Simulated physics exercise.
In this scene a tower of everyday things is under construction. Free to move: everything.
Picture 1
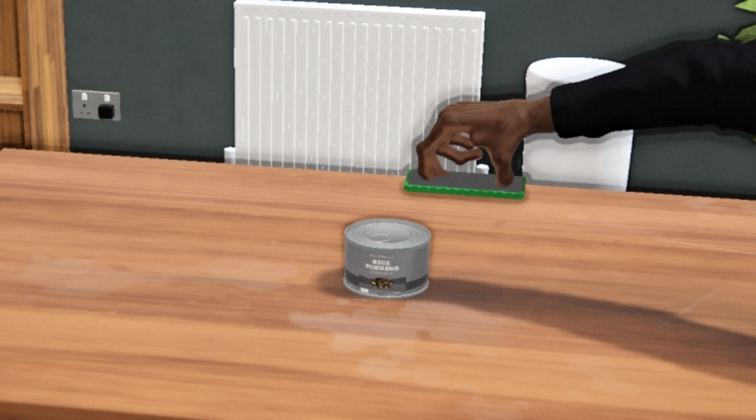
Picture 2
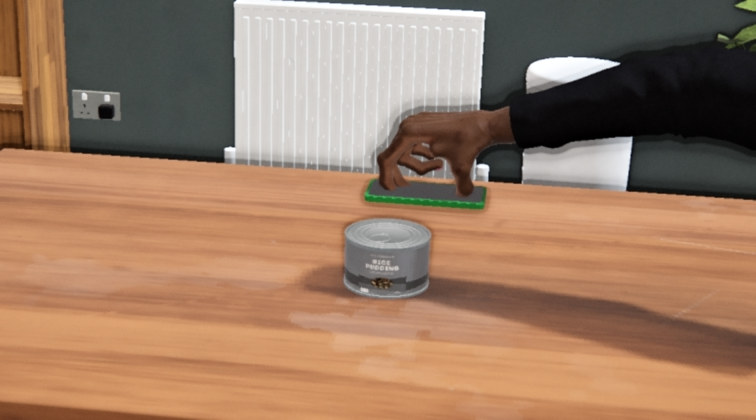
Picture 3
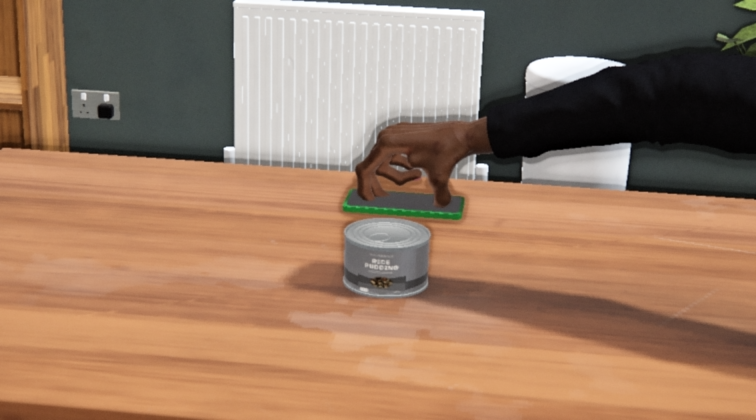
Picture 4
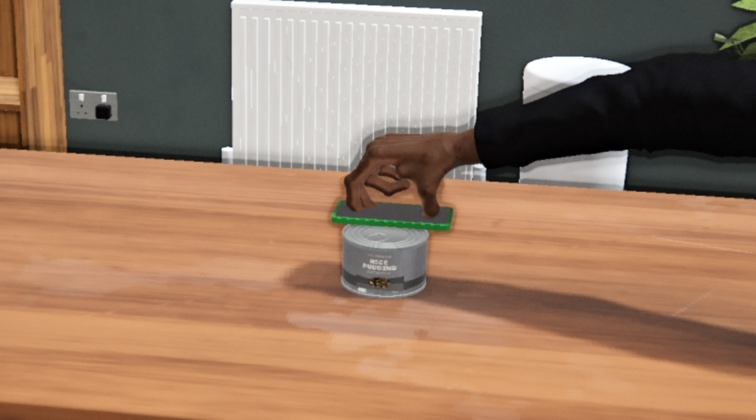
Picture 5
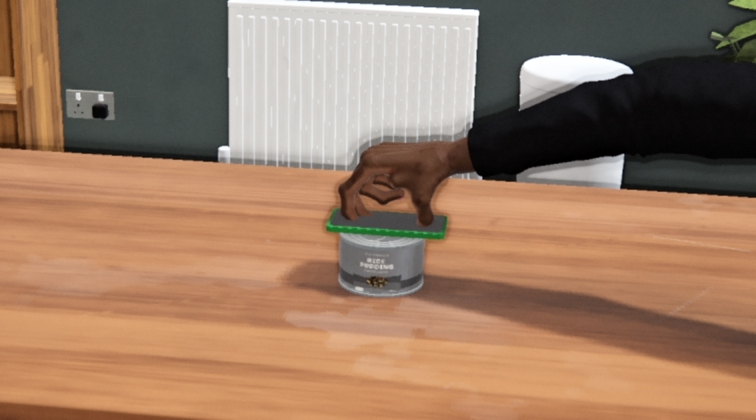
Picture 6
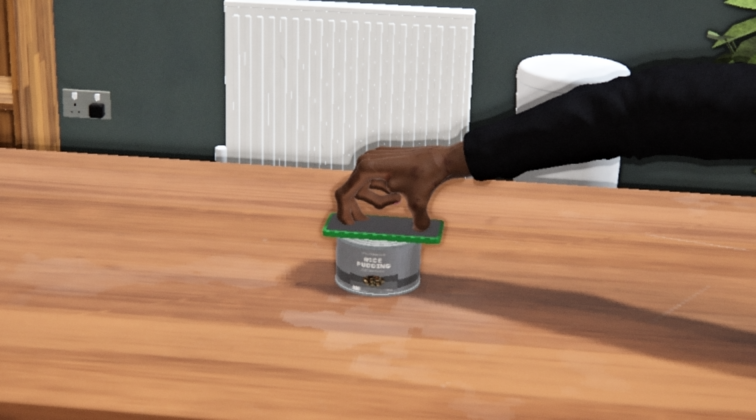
A hand in a black sleeve carried a flat green-edged phone leftward and down over a wooden table, then set it on top of a small grey tub and kept hold of it.
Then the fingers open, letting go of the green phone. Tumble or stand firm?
Stands firm.
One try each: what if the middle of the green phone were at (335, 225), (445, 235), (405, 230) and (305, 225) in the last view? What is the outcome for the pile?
In the first case the pile topples, in the second it topples, in the third it remains standing and in the fourth it topples.
Then, 0.20 s after the last picture, nothing has stirred.
Then, 0.50 s after the last picture, green phone resting near (384, 229).
At rest, both in place. Seen from the same camera at the end, green phone near (384, 229). The pile holds.
